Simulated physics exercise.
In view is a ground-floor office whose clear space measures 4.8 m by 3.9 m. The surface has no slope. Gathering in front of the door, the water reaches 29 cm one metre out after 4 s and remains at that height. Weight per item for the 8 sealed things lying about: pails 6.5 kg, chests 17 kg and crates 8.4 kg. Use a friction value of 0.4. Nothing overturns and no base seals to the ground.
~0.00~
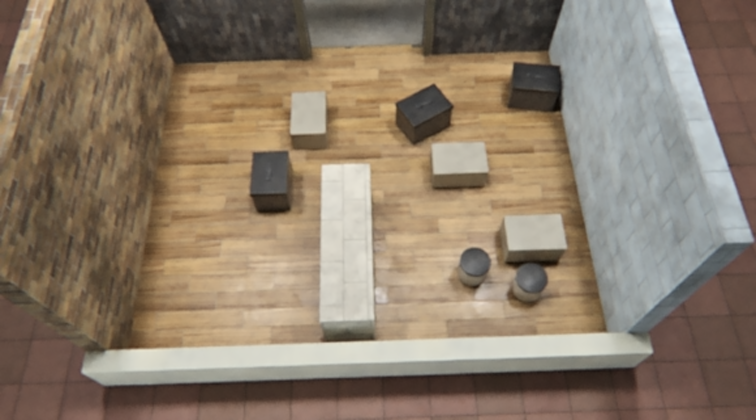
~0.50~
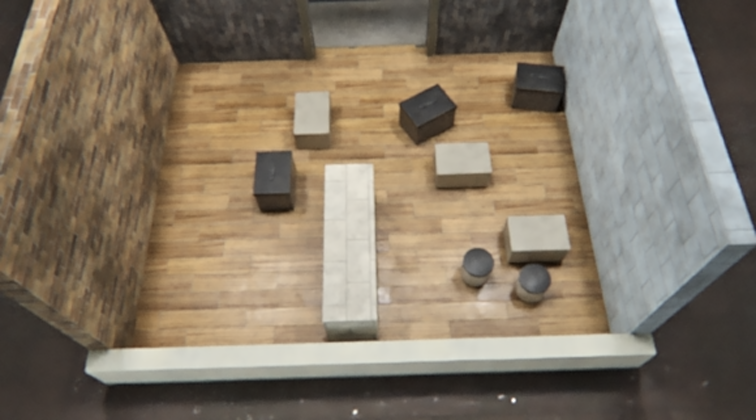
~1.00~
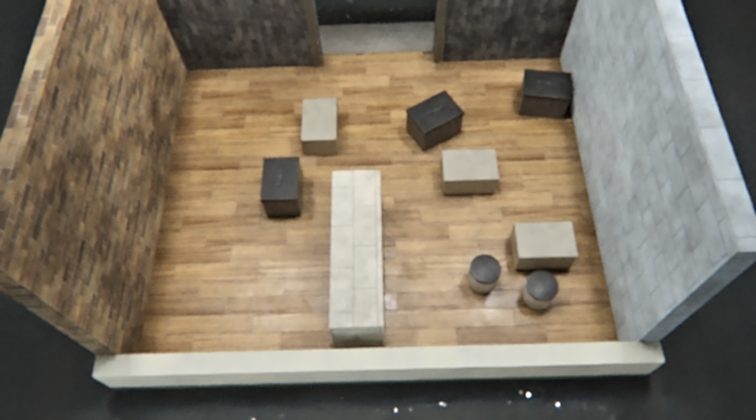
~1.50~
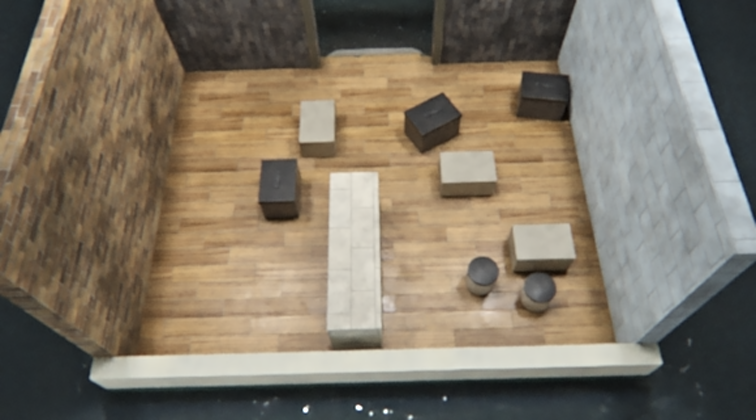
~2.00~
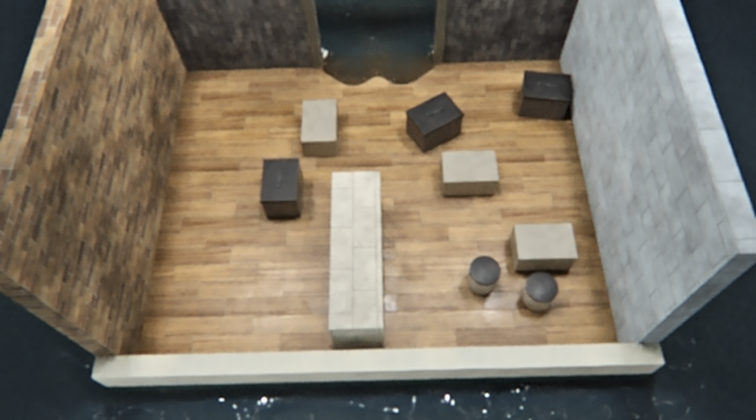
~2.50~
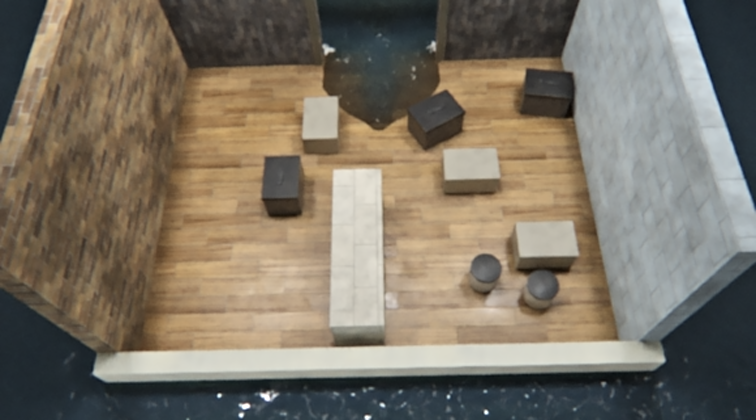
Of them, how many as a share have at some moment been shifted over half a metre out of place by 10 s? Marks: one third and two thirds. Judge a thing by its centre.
It looks set to land in the top band, two thirds and beyond.
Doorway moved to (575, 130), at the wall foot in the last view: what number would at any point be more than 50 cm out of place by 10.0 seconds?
Count: 7.
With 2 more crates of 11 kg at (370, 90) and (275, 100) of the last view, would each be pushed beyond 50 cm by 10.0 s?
Well, the first one tops the mark, and the second stays inside the mark.
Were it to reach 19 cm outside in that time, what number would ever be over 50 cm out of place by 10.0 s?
That would make 4 of them.
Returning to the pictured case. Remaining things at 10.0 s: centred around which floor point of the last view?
I'd put it around (482, 220).
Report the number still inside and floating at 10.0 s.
The count is 8.
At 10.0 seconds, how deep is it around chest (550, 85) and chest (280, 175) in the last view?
First about 9 cm, second about 15 cm.
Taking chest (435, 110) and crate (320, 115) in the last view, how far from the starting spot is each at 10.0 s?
The first is 250 cm from its start, the second 80 cm.
After 3.5 s 0 of 8 are over 50 cm from their spots; 0 afloat.
After 4.5 s 2 of 8 are over 50 cm from their spots; 0 afloat.
After 7.0 s 6 of 8 are over 50 cm from their spots; 6 afloat.
After 10.0 s 7 of 8 are over 50 cm from their spots, and 8 have been at some point; 8 afloat.
